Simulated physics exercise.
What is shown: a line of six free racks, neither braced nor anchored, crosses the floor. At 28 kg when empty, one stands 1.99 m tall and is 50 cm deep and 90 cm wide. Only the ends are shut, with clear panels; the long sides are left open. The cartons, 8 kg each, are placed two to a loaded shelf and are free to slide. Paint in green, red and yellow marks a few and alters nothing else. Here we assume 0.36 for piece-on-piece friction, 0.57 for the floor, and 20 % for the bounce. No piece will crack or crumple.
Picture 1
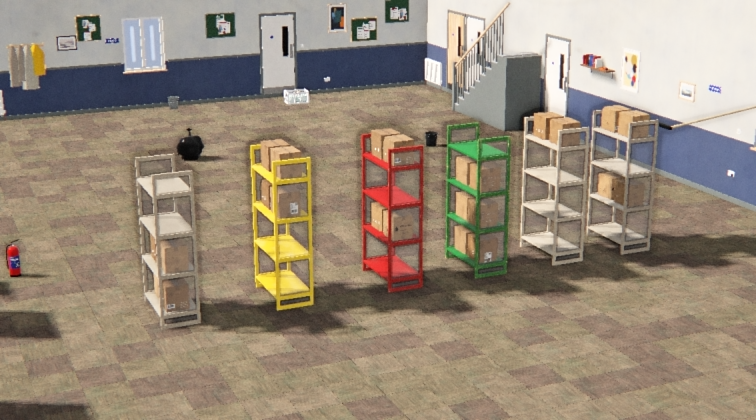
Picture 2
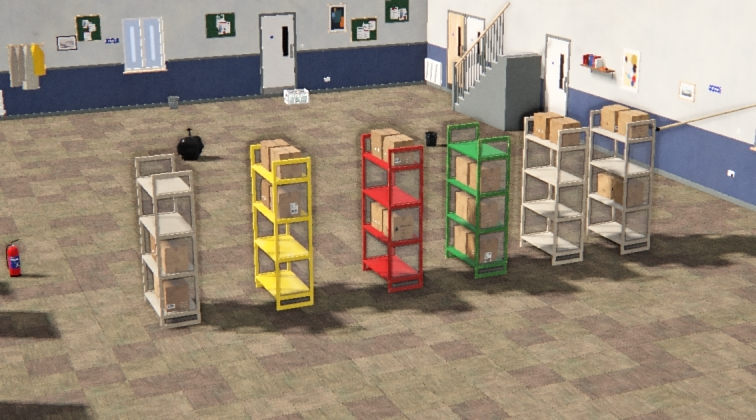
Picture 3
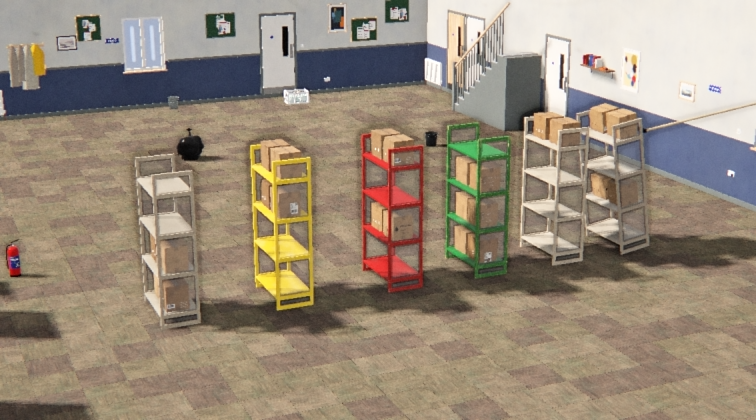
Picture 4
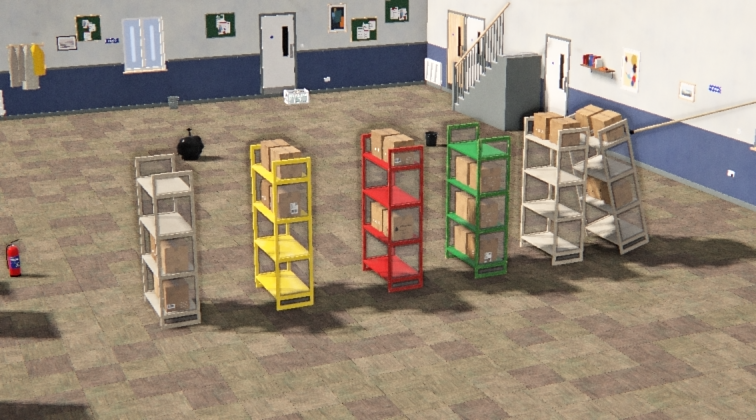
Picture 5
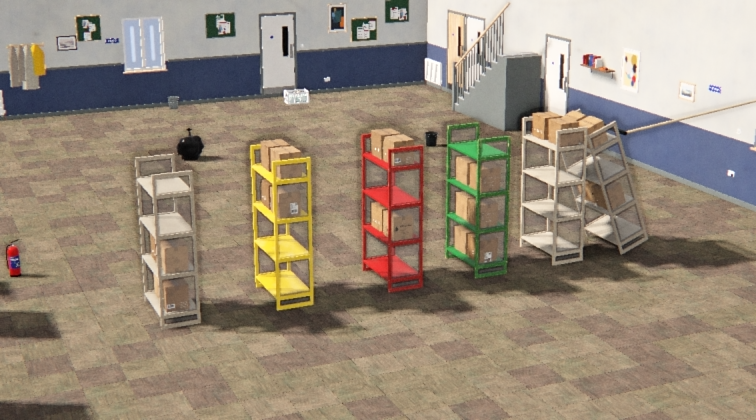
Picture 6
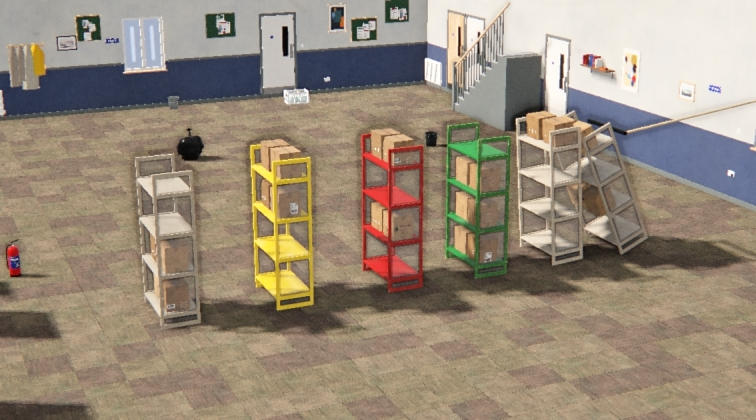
A large hall with a patterned carpet and blue-and-white walls is seen from above by a still camera. Six open racks holding brown cartons stand in a row: grey at left, then yellow, red and green, with two pale ones at right. A thin pole from the right pushes the end rack's upper part leftward, tilting it against its neighbour, which leans slightly left while the other racks stay still.
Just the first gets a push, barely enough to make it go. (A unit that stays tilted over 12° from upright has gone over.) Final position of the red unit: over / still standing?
Most likely it gets knocked down.
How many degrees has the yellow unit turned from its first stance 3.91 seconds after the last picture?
Around 60° from its start.
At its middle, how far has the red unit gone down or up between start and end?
It finishes some 45 cm lower than at the start.
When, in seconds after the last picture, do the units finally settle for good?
5.5 s, roughly.
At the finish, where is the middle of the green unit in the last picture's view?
Its centre finishes around pixel (405, 229) in the last picture.
Then, 1.29 s later than the last frame, 6 cartons spilt or dropped; 1 of the 5 other units over; red unit unmoved; green unit tilted 11°.
Then, 2.37 s later than the last frame, 12 cartons spilt or dropped; 3 of the 5 other units over; red unit tilted 31°; green unit tilted 46°.
Then, 3.91 s later than the last frame, 20 cartons spilt or dropped; 5 of the 5 other units over; red unit tilted 69°; yellow unit tilted 62°.
When it is over, 24 cartons spilt or dropped; 5 of the 5 other units over; red unit tilted 72°; yellow unit tilted 72°; green unit tilted 66°. Not one is left standing. In pixels of the last frame, middles, red unit near (313, 253), yellow unit near (195, 270).
